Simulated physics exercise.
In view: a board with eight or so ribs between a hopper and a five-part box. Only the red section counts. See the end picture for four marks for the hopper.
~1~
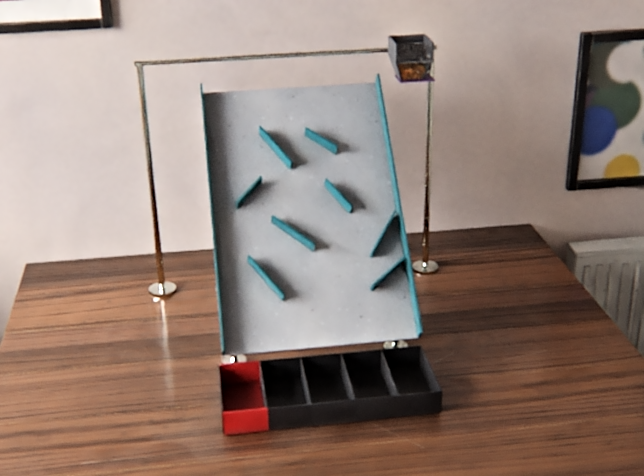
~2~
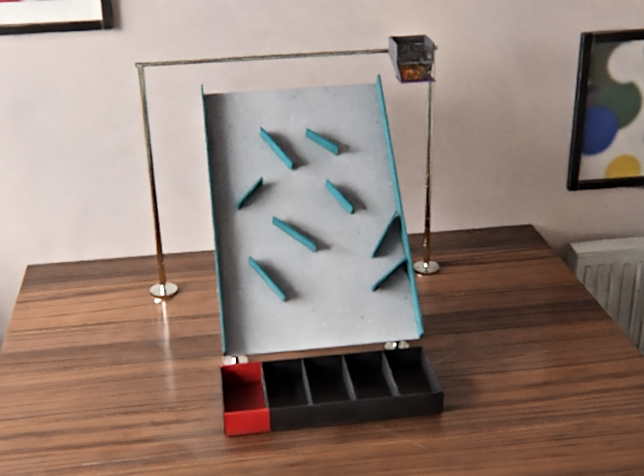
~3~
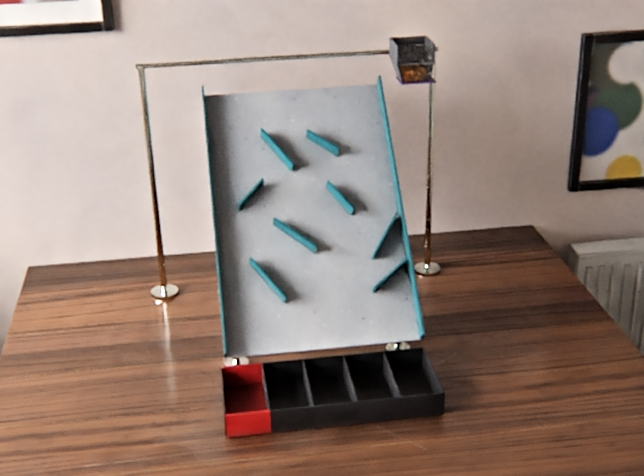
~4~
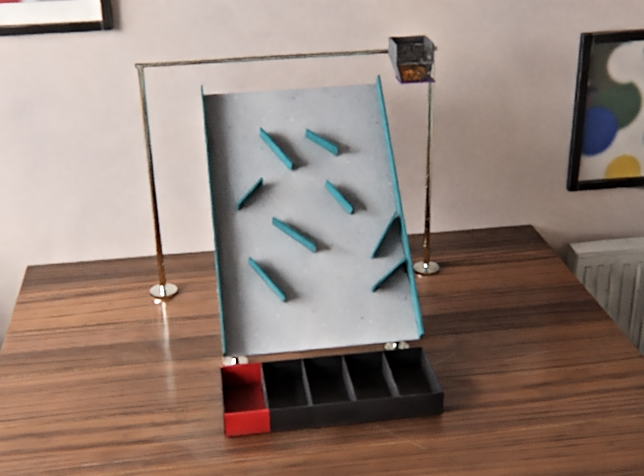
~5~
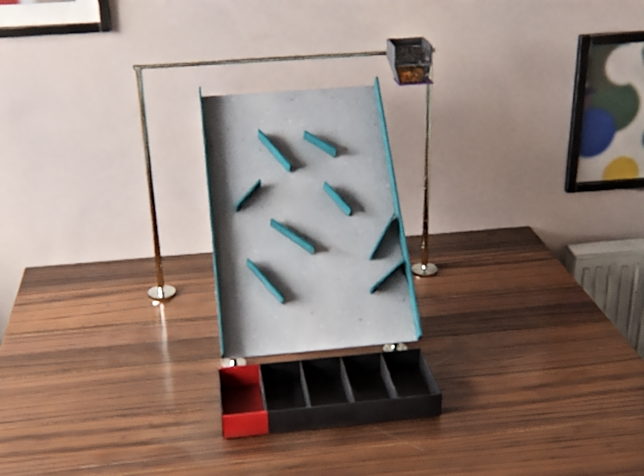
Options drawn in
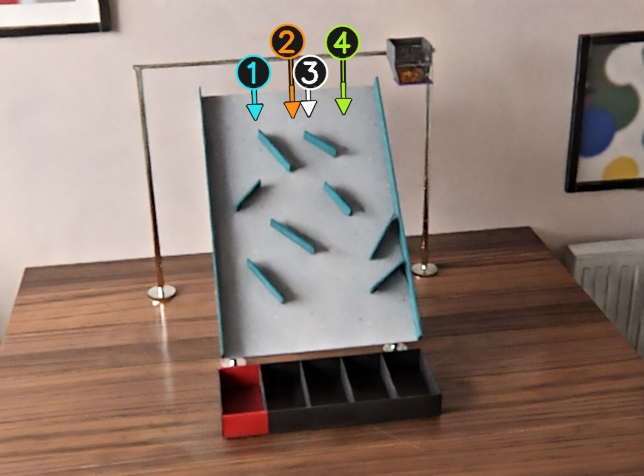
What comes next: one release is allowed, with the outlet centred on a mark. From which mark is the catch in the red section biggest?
Best: 1.
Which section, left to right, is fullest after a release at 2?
The fourth.
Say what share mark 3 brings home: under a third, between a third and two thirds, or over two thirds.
Under a third.
On the marked copy, mark 1 meets the board at (255, 114); mark 2 meets the board at (292, 112); mark 3 meets the board at (308, 110); mark 4 meets the board at (343, 108).
With 1, about half in the red section, about a third in other sections, a small part outside the box.
With 2, none in the red section, most in other sections, about a quarter outside the box.
With 3, none in the red section, nearly all in other sections, a stray few held on the board, a stray few outside the box.
With 4, none in the red section, nearly all in other sections, a stray few held on the board, a stray few outside the box.
